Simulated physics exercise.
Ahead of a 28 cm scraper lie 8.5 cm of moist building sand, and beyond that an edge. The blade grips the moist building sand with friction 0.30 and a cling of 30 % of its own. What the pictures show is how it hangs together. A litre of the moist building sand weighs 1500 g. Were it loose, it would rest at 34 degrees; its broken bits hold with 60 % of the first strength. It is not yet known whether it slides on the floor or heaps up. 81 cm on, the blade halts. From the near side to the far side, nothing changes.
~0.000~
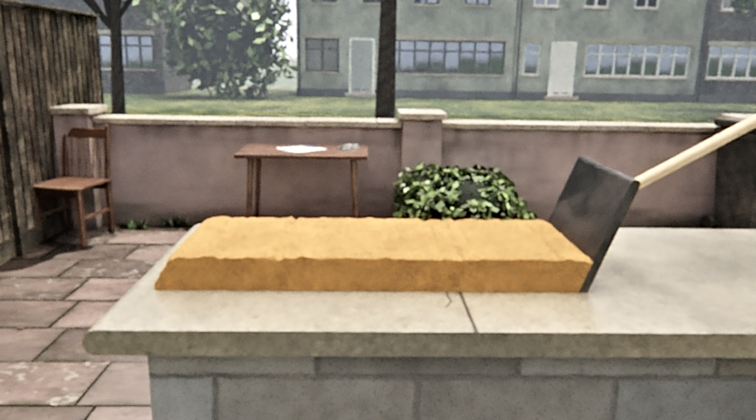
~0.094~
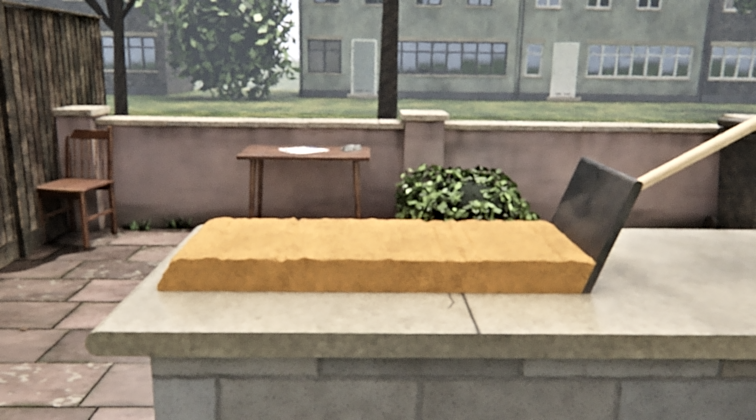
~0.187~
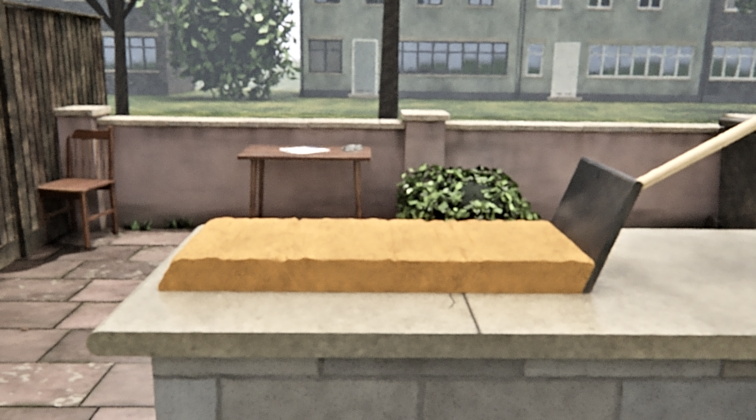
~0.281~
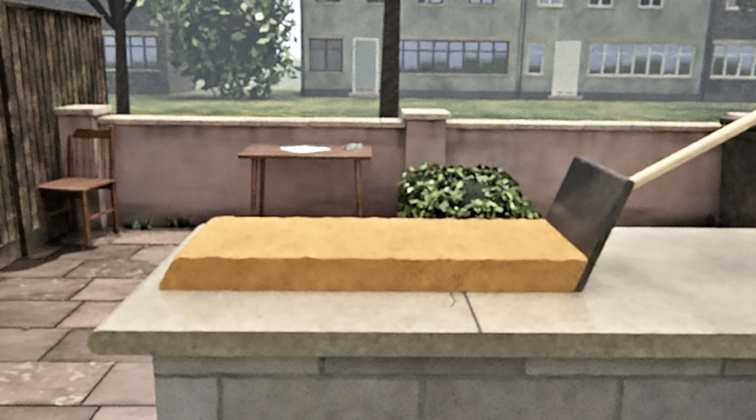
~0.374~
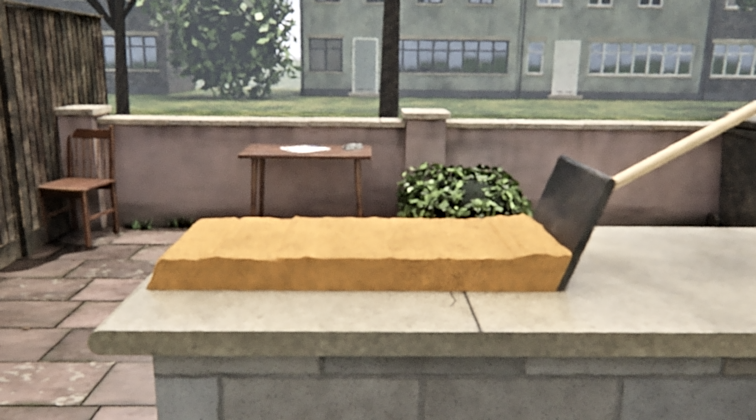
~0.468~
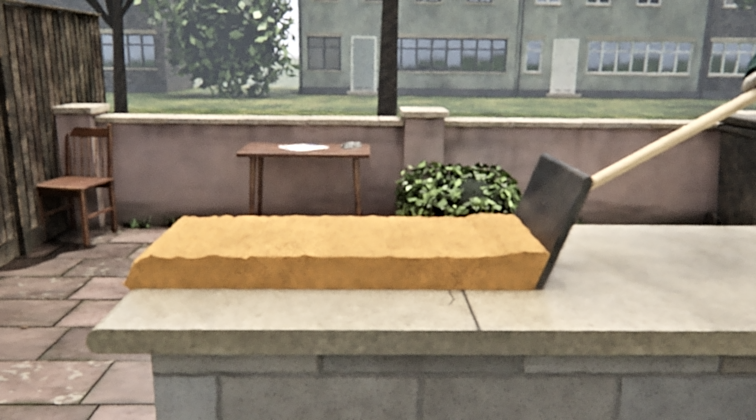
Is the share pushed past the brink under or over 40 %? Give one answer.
It comes out over.
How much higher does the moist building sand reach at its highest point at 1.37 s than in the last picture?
I'd say near 0.0 centimetres.
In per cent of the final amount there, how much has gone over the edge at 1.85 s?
Close to 80 in a hundred.
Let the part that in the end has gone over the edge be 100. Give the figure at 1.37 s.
Roughly 50 per cent.
By 0.88 s, 10 % has gone over the edge.
By 1.37 s, 31 % has gone over the edge.
By 1.85 s, 54 % has gone over the edge.
By 2.34 s, 64 % has gone over the edge.
By 2.54 s, at the end, 64 % has gone over the edge.
